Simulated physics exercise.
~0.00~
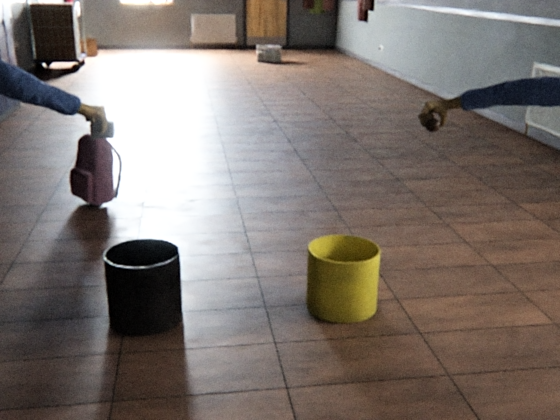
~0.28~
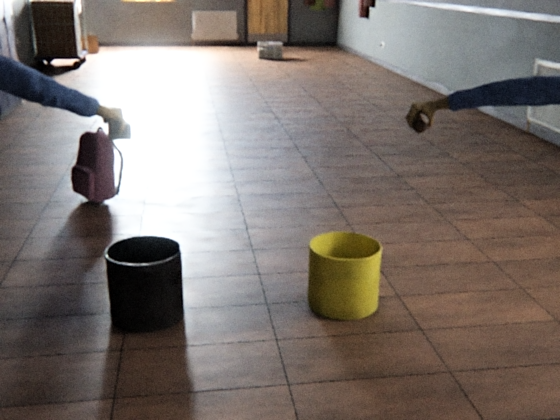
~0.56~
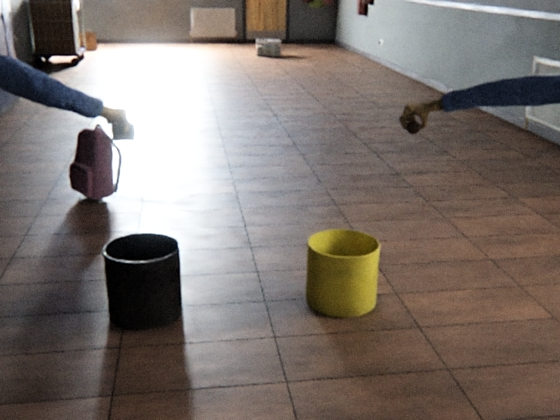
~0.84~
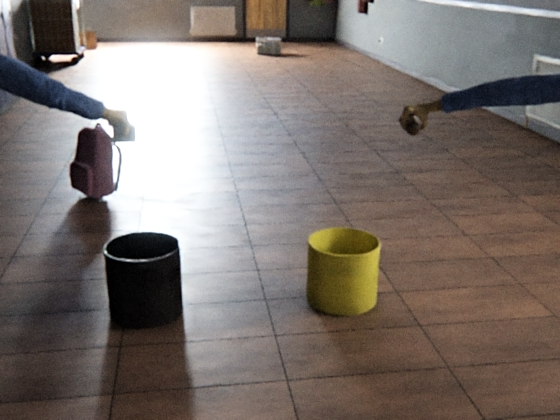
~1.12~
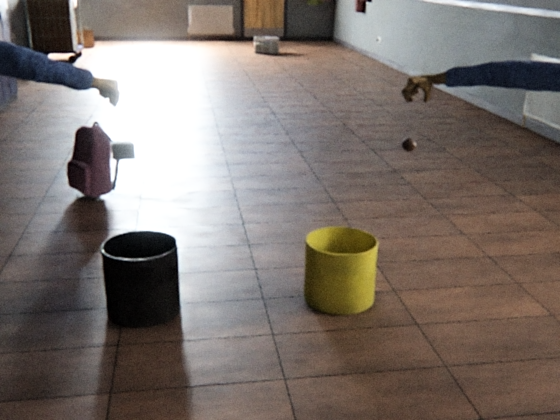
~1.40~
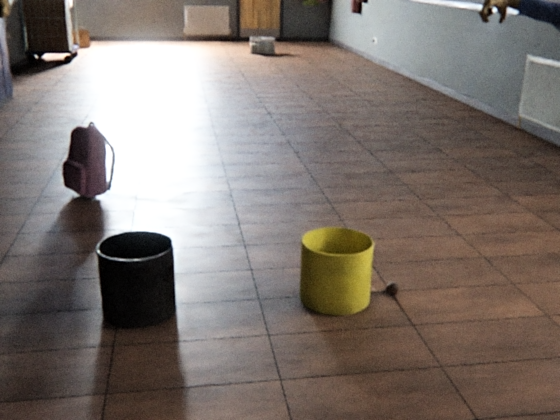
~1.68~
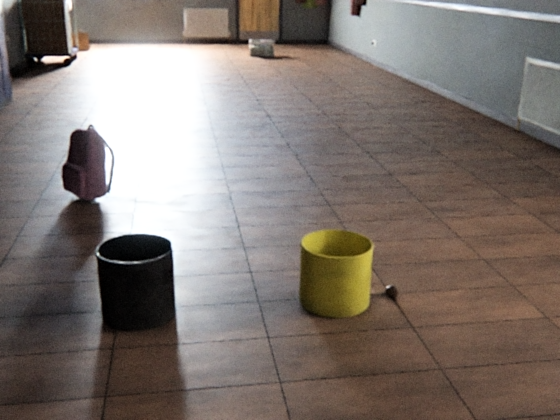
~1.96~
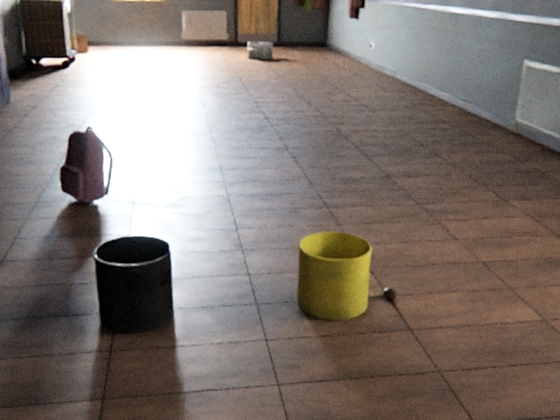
Brown onion and grey block dropping from two hands, the onion landing beside the yellow bucket, the block out of sight.
